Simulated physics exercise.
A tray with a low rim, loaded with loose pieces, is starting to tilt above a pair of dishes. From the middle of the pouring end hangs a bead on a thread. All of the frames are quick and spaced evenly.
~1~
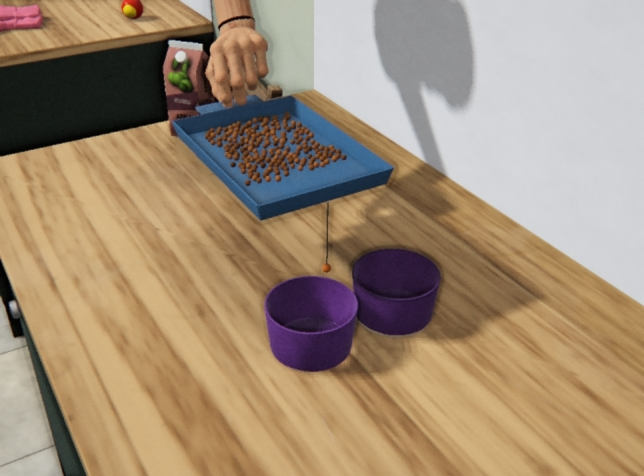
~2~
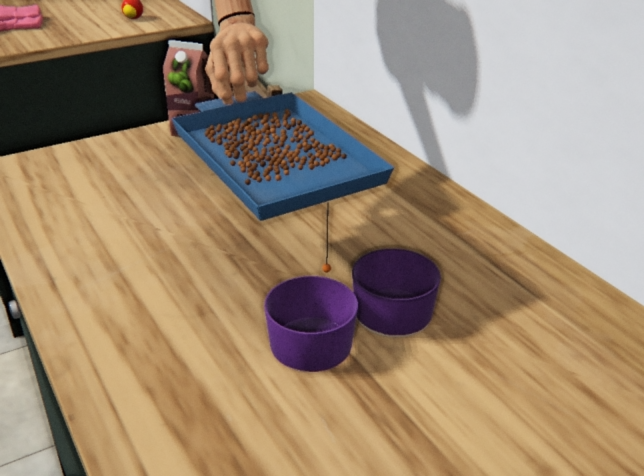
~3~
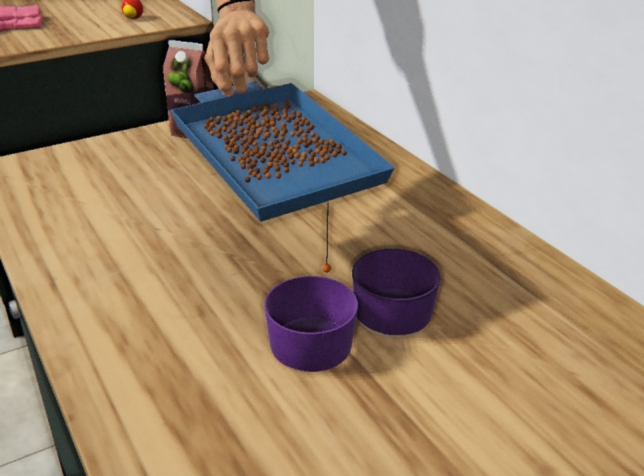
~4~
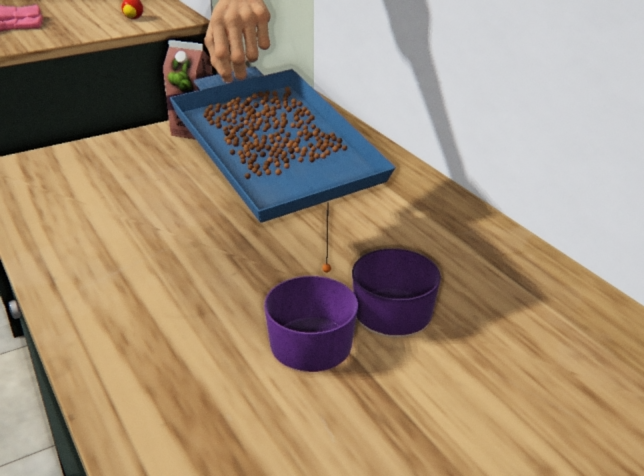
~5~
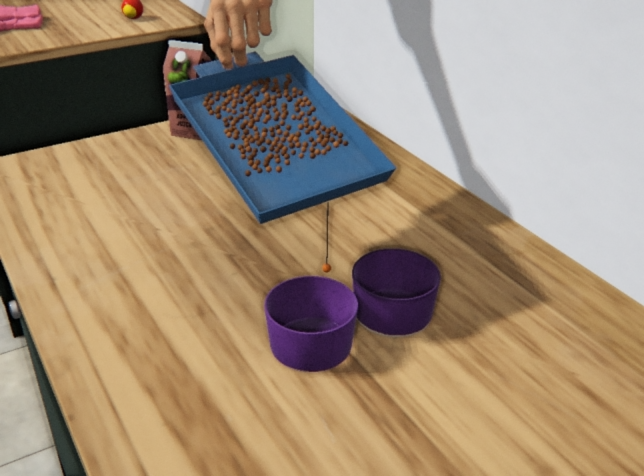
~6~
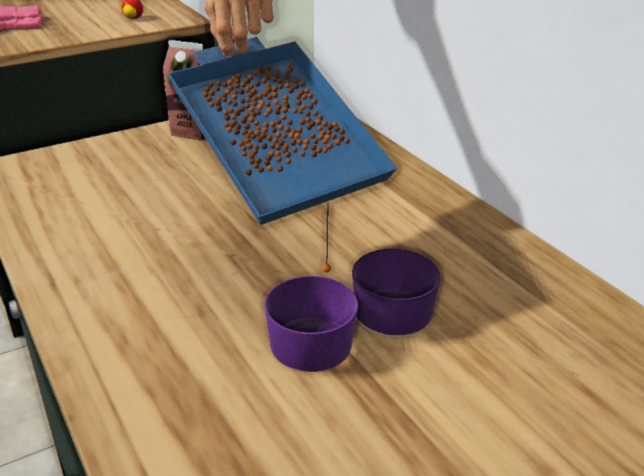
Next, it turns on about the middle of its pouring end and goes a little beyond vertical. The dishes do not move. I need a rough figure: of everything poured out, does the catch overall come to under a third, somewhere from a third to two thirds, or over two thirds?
I'd say over two thirds.
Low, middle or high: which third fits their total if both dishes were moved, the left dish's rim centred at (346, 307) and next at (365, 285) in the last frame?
Try one: In the middle band. Try two: Less than a third.
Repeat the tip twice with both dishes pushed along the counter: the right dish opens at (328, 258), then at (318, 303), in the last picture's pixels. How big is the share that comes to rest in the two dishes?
10 and 80 in a hundred.
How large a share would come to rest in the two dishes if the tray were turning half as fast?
About 80 %.
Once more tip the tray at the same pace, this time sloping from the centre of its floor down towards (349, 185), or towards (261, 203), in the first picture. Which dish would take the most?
One after the other: The rightmost dish, the leftmost dish.
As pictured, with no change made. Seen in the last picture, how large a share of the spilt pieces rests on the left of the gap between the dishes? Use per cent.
Estimate: About 70 percent.
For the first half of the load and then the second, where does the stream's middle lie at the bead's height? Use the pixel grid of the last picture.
The leading part at (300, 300), the rest of it at (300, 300).
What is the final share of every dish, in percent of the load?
In the left dish you'd find about 80 % of the load, and in the right dish about 0 %.
Just after the last frame, tray tipped steeply; the larger part on the tray; just a few in the left dish; just a few outside both; about a tenth in the air.
A moment on, tray tipped past a quarter turn; roughly half on the tray; roughly a quarter in the left dish; just a few in the right dish; about a tenth outside both; roughly a quarter in the air.
Further on, tray tipped past a quarter turn; the larger part in the left dish; just a few in the right dish; roughly a quarter outside both.
When it is over, tray tipped past a quarter turn; the larger part in the left dish; just a few in the right dish; roughly a quarter outside both.
